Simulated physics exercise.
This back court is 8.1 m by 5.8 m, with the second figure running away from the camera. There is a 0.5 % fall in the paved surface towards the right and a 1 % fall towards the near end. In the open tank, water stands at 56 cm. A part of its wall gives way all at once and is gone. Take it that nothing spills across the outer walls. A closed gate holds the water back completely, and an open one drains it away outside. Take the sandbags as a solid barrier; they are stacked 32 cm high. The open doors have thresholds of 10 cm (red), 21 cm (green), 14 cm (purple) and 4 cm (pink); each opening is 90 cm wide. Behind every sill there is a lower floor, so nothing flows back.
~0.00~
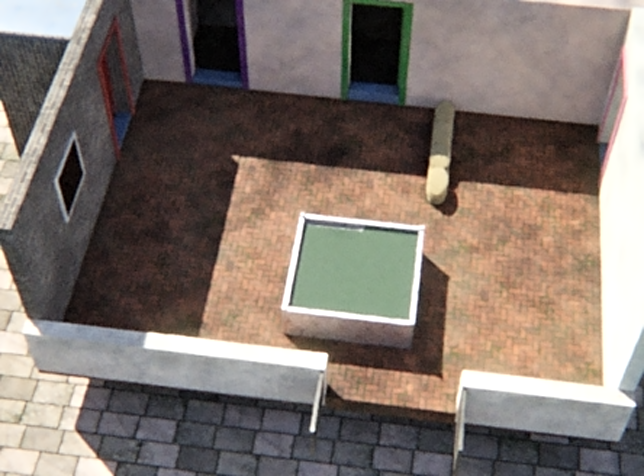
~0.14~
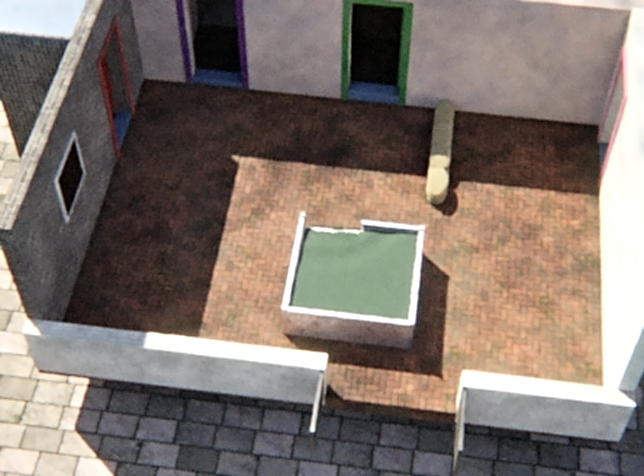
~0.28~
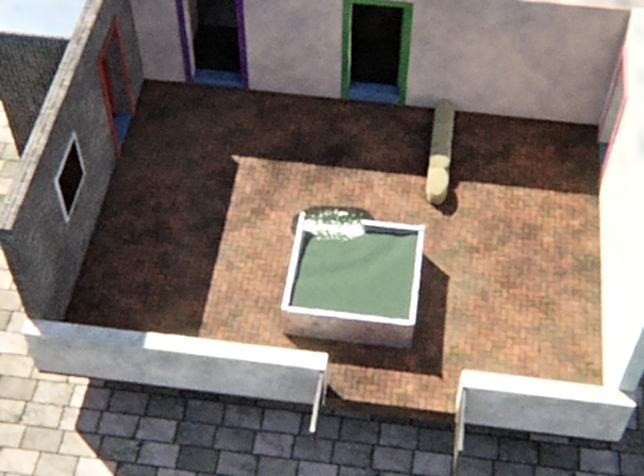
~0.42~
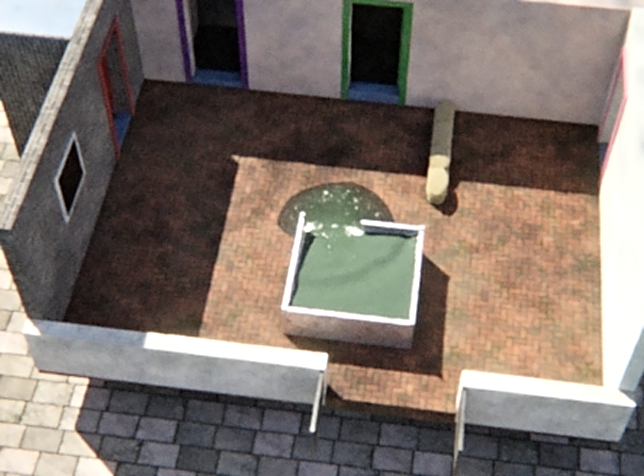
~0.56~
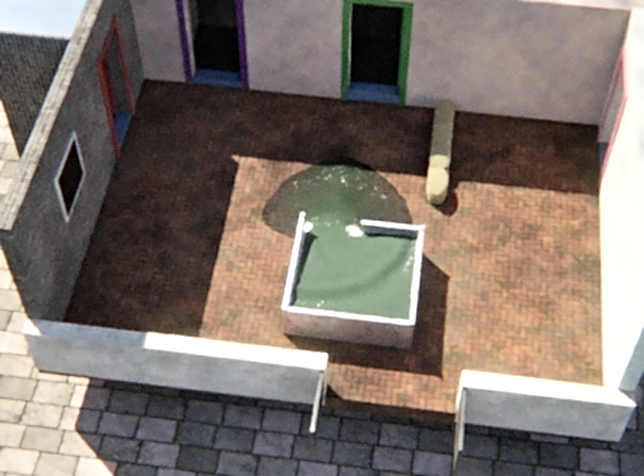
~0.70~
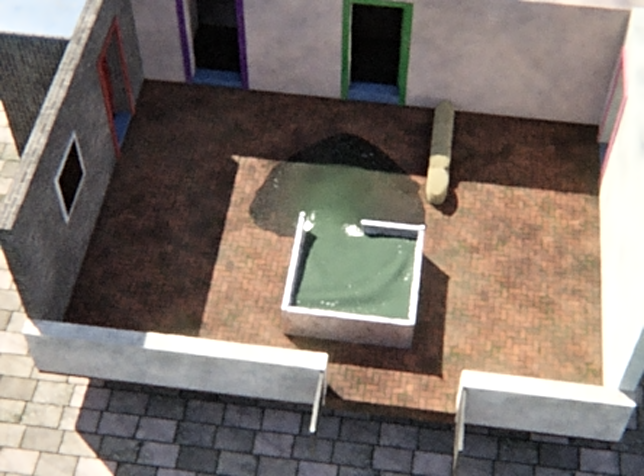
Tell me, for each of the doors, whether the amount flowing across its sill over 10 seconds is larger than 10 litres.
For 10 seconds: The red door, not larger; the green door, not larger; the purple door, not larger; the pink door, not larger.
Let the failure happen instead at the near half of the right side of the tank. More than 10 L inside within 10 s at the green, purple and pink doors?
So green ends up short of it, purple short of it, pink past the limit.
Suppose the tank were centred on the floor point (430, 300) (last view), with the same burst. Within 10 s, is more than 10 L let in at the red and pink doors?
Well, red ends up inside the mark and pink ends up beyond the mark.
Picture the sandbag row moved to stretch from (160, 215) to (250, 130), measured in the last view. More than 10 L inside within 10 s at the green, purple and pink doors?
Note - green: Limit held; purple: Limit held; pink: Limit exceeded.
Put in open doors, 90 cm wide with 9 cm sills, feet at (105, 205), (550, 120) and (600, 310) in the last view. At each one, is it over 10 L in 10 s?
First doorway falls short, second falls short, third falls short.
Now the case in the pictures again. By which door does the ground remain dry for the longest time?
Lab note: Last arrival at the pink door.
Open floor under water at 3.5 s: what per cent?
Roughly 30 percent.
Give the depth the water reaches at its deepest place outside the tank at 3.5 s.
Up to near 18 cm.
After 1.4 s water covers 20 % of the floor and is deepest (28 cm) near (331, 234); red door not reached, green door 17 cm at the sill, 0 L in, purple door not reached, pink door not reached.
After 2.2 s water covers 25 % of the floor and is deepest (27 cm) near (424, 113); red door not reached, green door 21 cm at the sill, 0 L in, purple door 12 cm at the sill, 0 L in, pink door not reached.
After 3.5 s water covers 30 % of the floor and is deepest (18 cm) near (148, 100); red door 9 cm at the sill, 0 L in, green door 14 cm at the sill, 0 L in, purple door 8 cm at the sill, 0 L in, pink door not reached.
After 6.0 s water covers 50 % of the floor and is deepest (12 cm) near (146, 107); red door 11 cm at the sill, 2 L in, green door 8 cm at the sill, 0 L in, purple door 8 cm at the sill, 0 L in, pink door 1 cm at the sill, 0 L in.
After 10.0 s water covers 70 % of the floor and is deepest (10 cm) near (102, 354); red door 6 cm at the sill, 3 L in, green door 4 cm at the sill, 0 L in, purple door 6 cm at the sill, 0 L in, pink door 1 cm at the sill, 0 L in.
